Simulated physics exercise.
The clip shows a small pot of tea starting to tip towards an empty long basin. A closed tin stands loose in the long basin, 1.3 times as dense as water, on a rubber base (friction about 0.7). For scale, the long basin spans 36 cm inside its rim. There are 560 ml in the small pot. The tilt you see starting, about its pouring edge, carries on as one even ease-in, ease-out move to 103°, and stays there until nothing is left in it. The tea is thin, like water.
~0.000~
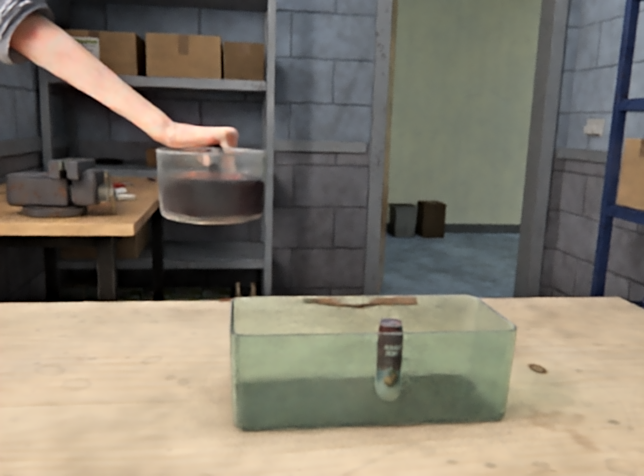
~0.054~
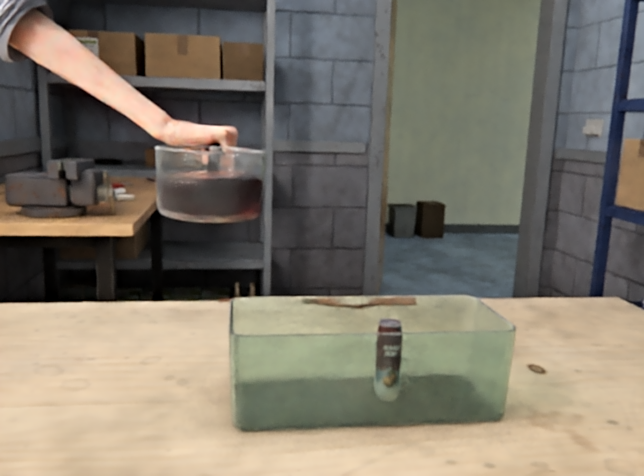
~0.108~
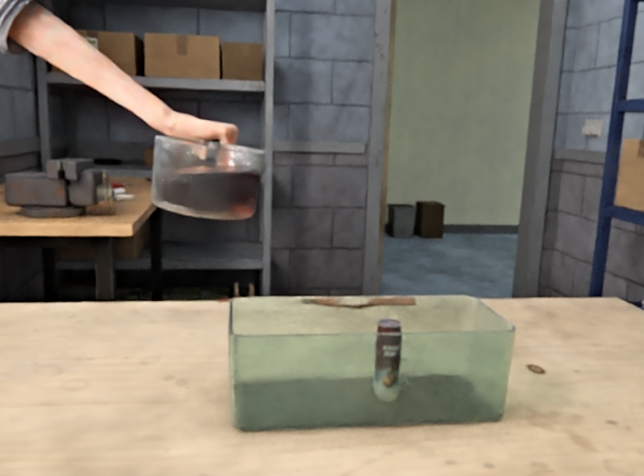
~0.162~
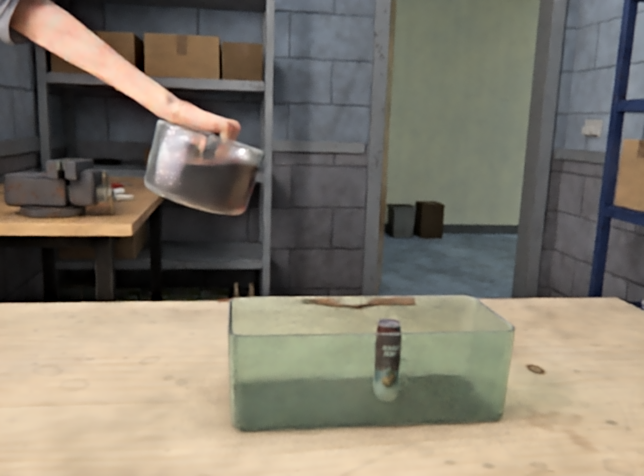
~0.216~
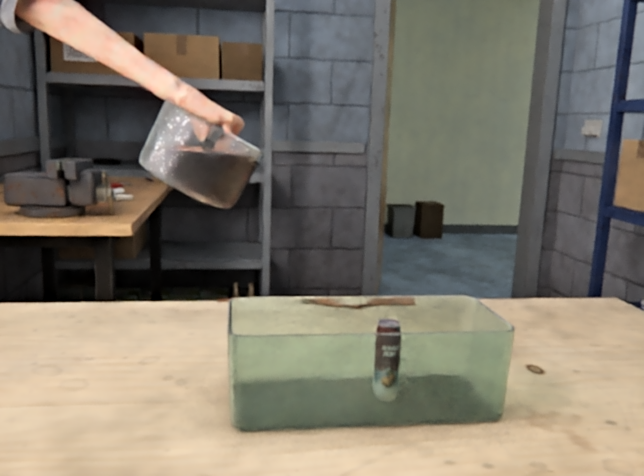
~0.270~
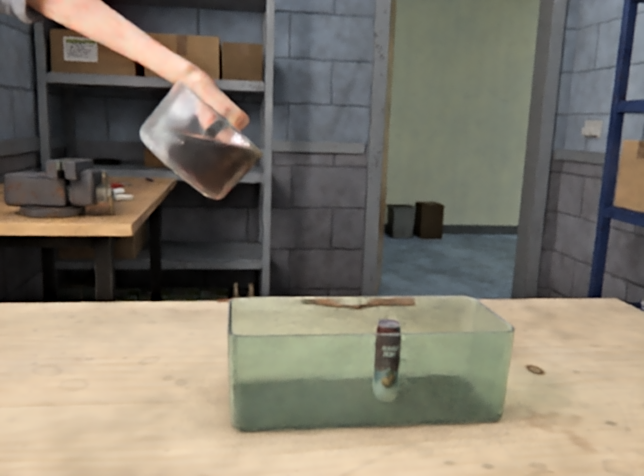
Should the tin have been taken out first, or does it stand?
The tin goes over.
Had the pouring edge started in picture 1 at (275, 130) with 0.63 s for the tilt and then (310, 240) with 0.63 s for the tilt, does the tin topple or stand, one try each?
First it remains upright; then it stays up.
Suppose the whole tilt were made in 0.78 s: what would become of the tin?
The tin stays up.
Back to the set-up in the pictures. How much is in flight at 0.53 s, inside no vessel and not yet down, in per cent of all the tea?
Some 54 per cent.
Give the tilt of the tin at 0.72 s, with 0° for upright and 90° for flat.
Near 5° from upright.
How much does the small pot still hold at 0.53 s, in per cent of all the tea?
Near 46 in a hundred.
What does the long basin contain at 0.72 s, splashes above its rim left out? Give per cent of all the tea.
Near 56 in a hundred.
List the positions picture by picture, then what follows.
In the first frame, it leans 0°; its right rim is at (266, 154); the tea meets the walls at (162, 177) and (263, 178); the long basin's rim runs from (231, 316) to (496, 313); the tin's top is at (391, 326).
In the second frame, it leans 2°; its right rim is at (265, 154); the tea meets the walls at (160, 176) and (261, 176).
In the third frame, it leans 7°; its right rim is at (264, 155); the tea meets the walls at (156, 173) and (259, 169).
In the fourth frame, it leans 16°; its right rim is at (263, 155); the tea meets the walls at (152, 164) and (257, 163).
In the fifth frame, it leans 27°; its right rim is at (262, 155); the tea meets the walls at (147, 147) and (258, 156).
In the sixth frame, it leans 40°; its right rim is at (262, 155); the tea meets the walls at (146, 126) and (260, 150).
By 0.53 s the tilt is 96° and 46 per cent is still to pour; the tin stands where it began.
By 0.72 s the tilt is 103° and 7 per cent is still to pour; the tin leans 4°.
By 0.92 s the tilt is 103° and 1 per cent is still to pour; the tin lies on its side.
By 1.13 s the tilt is 103° and 0 per cent is still to pour; the tin lies on its side.
At rest the tin lies on its side.
